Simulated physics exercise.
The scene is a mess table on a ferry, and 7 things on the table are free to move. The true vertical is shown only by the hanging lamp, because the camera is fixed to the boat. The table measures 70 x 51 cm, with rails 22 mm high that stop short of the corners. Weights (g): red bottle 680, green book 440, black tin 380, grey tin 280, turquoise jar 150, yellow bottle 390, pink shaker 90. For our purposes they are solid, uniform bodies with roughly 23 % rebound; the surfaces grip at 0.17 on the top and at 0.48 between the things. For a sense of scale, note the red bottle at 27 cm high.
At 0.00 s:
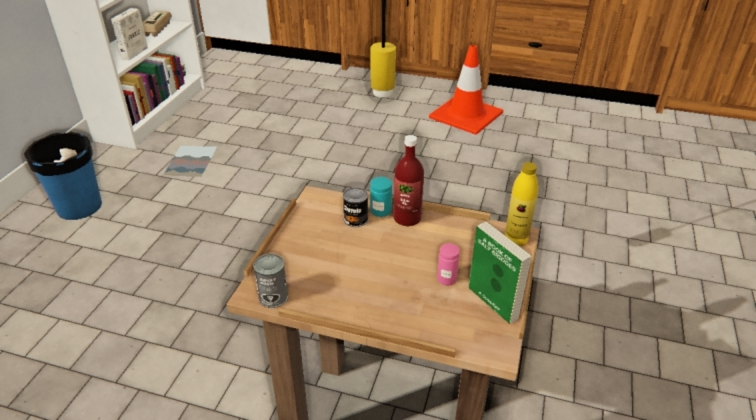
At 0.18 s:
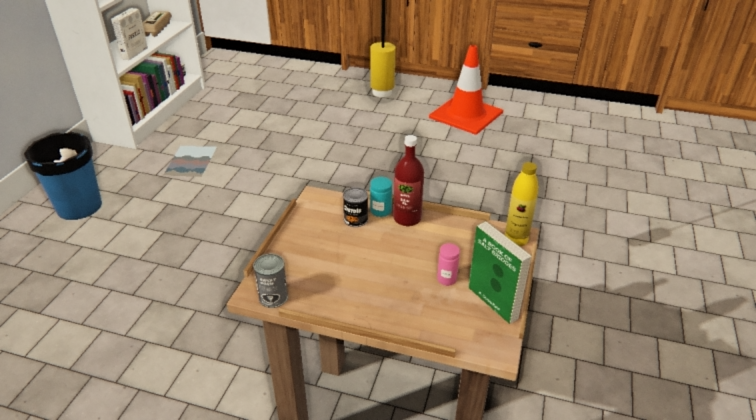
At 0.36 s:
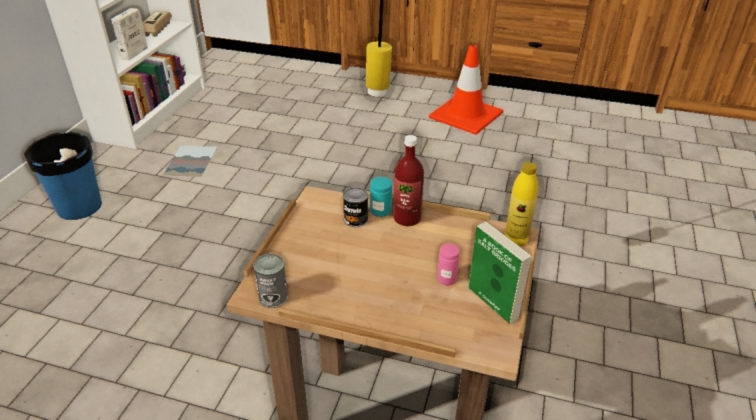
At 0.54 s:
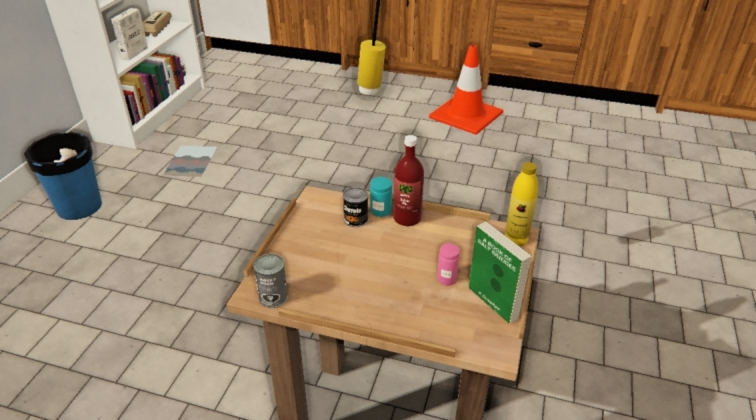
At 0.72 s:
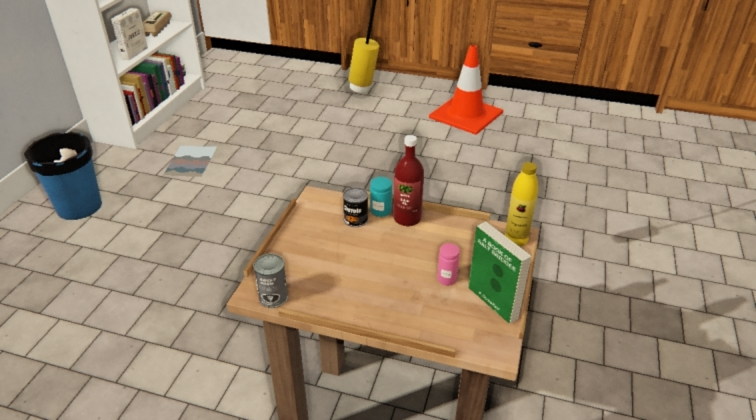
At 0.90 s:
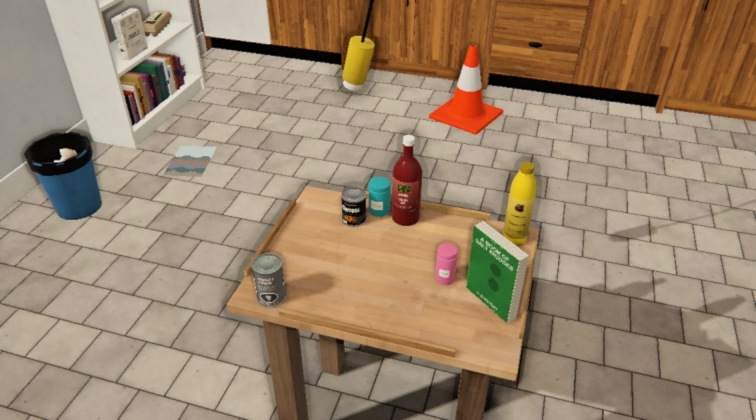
In a tiled room, a yellow lamp swings left, then the tabletop items slide slightly left.
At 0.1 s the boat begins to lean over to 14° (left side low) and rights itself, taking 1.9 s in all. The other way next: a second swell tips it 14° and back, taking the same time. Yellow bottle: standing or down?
Standing.
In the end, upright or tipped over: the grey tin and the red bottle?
Well, the grey tin tumbles down, and the red bottle holds steady.
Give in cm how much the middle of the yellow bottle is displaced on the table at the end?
The shift is close to 0 cm.
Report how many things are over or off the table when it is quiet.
I get 1.
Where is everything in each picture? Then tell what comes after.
Boat level; yellow bottle (523, 204); red bottle (409, 180), in the first frame.
Boat level; black tin (356, 207); grey tin (271, 281), in the second frame.
Floor tilted 2°, left side down; turquoise jar (381, 197); pink shaker (448, 265), in the third frame.
Floor tilted 6°, left side down; red bottle (409, 180); green book (498, 273), in the fourth frame.
Floor tilted 10°, left side down; black tin (356, 207); grey tin (271, 281), in the fifth frame.
Floor tilted 13°, left side down; yellow bottle (521, 204); turquoise jar (380, 197), in the sixth frame.
After 1.50 s, floor tilted 8°, left side down; grey tin now off the table; yellow bottle slid 16 cm near (465, 194); green book slid 16 cm.
After 3.00 s, floor tilted 14°, right side down; yellow bottle slid 19 cm near (452, 192); green book slid 20 cm; red bottle slid 19 cm.
At rest (4.4 s), off the table and tipped over, grey tin; not toppled but over 5 cm from the start, black tin; the other 5 in place, give or take 5 cm. Seen from the same camera at the end, yellow bottle near (523, 204).
